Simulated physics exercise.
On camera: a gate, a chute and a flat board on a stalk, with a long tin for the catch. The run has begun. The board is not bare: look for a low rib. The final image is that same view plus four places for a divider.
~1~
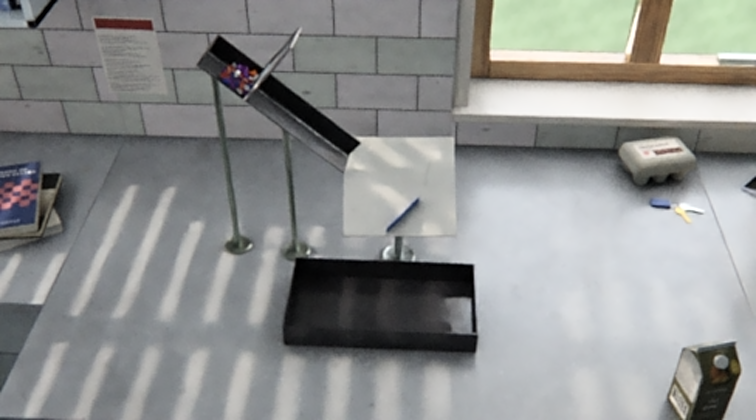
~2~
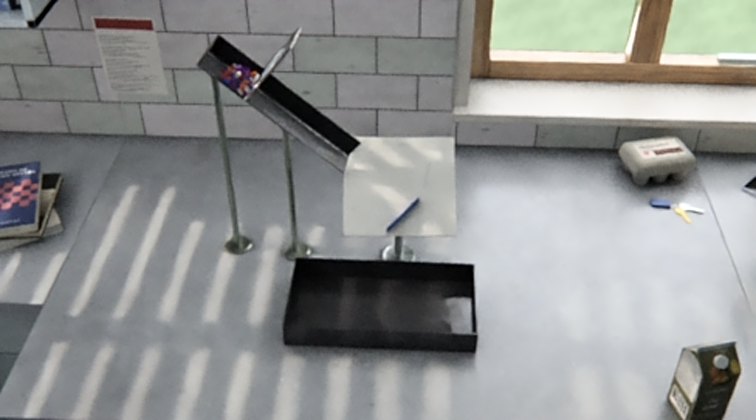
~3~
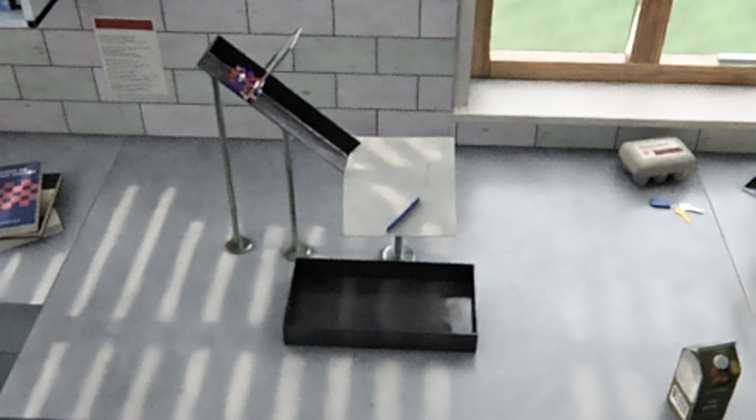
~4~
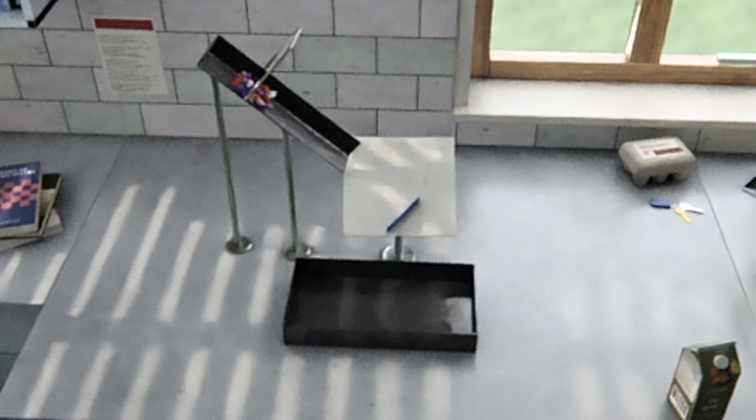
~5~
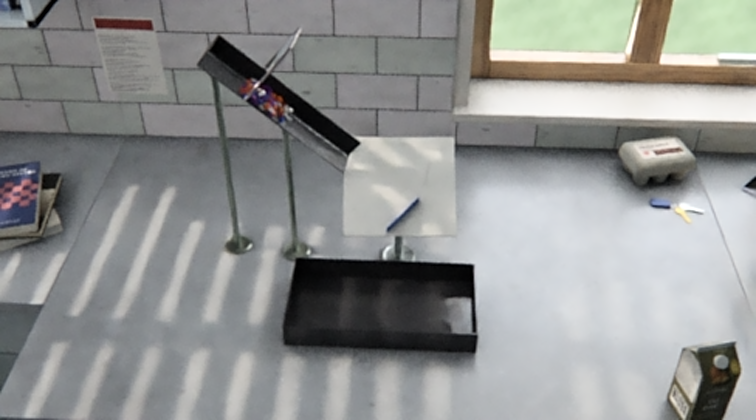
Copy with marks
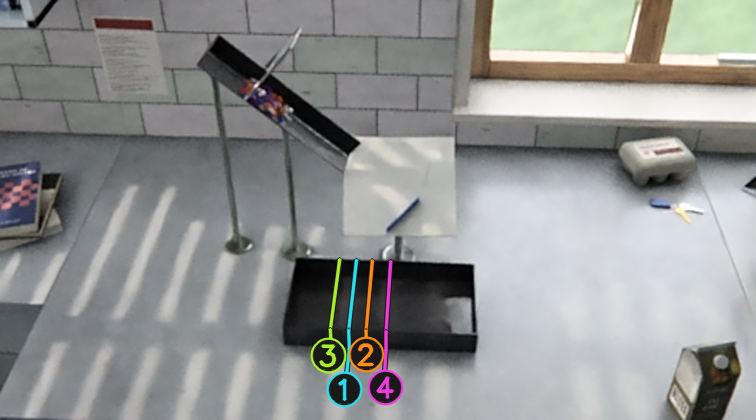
A long black chute on thin metal stands slopes down to the right across a grey counter, seen from above and in front, with a white tiled wall and wooden window behind. Below its lower end are a tilted cream board with a blue strip and an empty black tin; books, an egg carton and a drink carton sit around. Colourful jelly beans slide partway down the chute, while the camera stays still.
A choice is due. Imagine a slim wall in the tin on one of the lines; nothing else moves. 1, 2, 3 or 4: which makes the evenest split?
2 works best here.
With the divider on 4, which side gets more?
The left side.
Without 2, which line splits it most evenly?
4 it is.
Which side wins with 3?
The right side.
On the marked copy, line 1 crosses the front rim at (348, 329); line 2 crosses the front rim at (366, 330); line 3 crosses the front rim at (330, 328); line 4 crosses the front rim at (386, 330).
Choosing 1, of what is caught, only a few on the left of the divider, all but a few on the right.
Choosing 2, of what is caught, close to a third on the left of the divider, close to two thirds on the right.
Choosing 3, of what is caught, none at all on the left of the divider, the whole lot on the right.
Choosing 4, of what is caught, the bulk on the left of the divider, close to a quarter on the right.
